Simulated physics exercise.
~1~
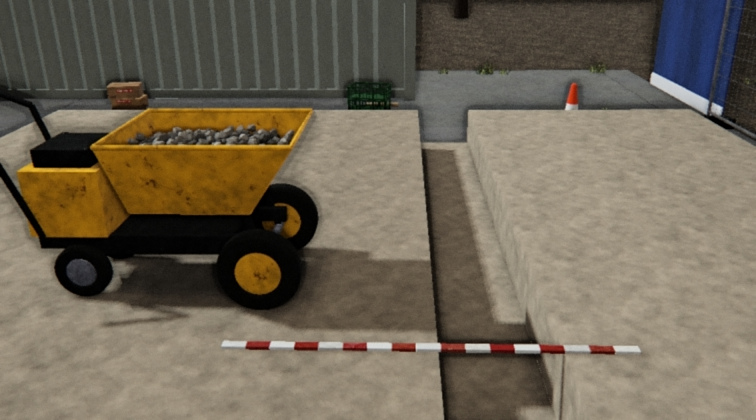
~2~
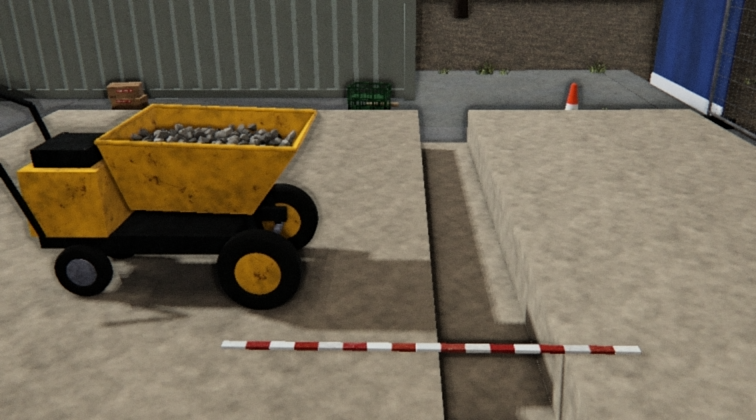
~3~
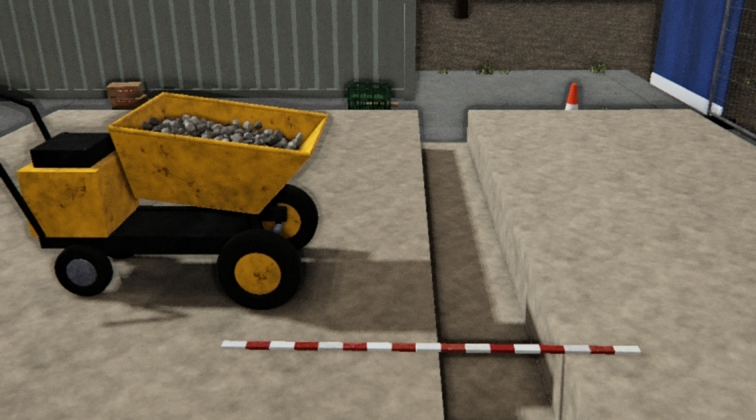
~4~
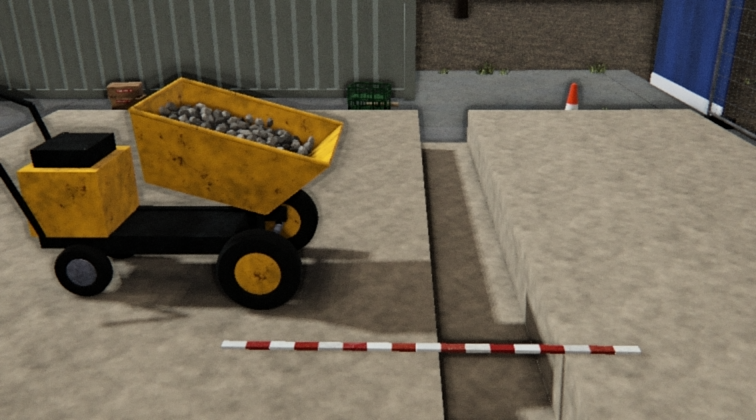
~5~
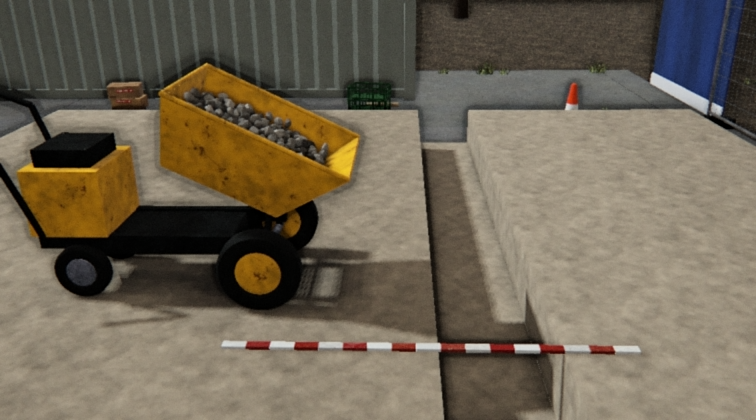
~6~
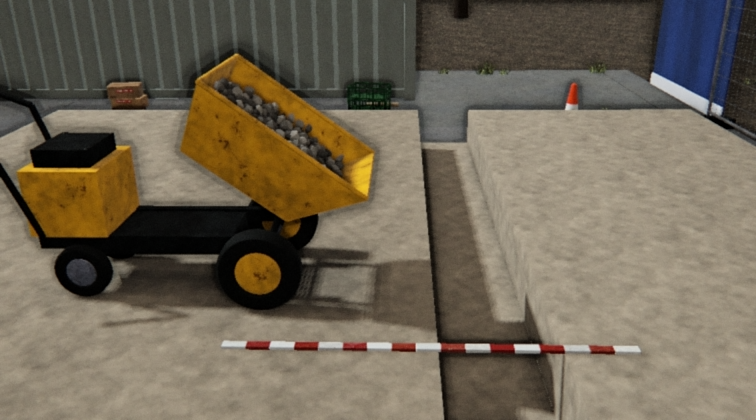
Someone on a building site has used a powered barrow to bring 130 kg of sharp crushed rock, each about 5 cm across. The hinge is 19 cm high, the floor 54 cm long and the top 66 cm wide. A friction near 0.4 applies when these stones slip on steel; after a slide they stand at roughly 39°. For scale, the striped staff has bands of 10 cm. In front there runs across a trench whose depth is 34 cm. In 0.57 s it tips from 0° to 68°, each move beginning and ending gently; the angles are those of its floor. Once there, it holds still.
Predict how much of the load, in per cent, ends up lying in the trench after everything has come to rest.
Roughly 63 per cent of it.
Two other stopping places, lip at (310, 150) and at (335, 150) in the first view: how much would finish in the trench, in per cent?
Some 70 and some 70 per cent, in that order.
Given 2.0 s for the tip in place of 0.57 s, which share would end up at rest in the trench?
Estimate: About 35 %.
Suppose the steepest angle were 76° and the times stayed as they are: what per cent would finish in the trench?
Roughly 80%.
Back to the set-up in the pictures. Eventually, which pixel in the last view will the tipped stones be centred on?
I'd put it close to (485, 331).
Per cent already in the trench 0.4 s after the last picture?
By then, around 10 percent.
Then, 0.1 s after the last picture the floor is at 58°, 100 % in the tray; the foremost stones are at (368, 209).
Then, 0.4 s after the last picture the floor is at 68°, 83 % in the tray, 7 % short of the trench, 10 % in the trench; the foremost stones are at (467, 287).
Then, 0.7 s after the last picture the floor is at 68°, 36 % in the tray, 9 % short of the trench, 55 % in the trench; the foremost stones are at (531, 336).
Then, 2.7 s after the last picture the floor is at 68°, 27 % in the tray, 10 % short of the trench, 63 % in the trench; the foremost stones are at (529, 329).
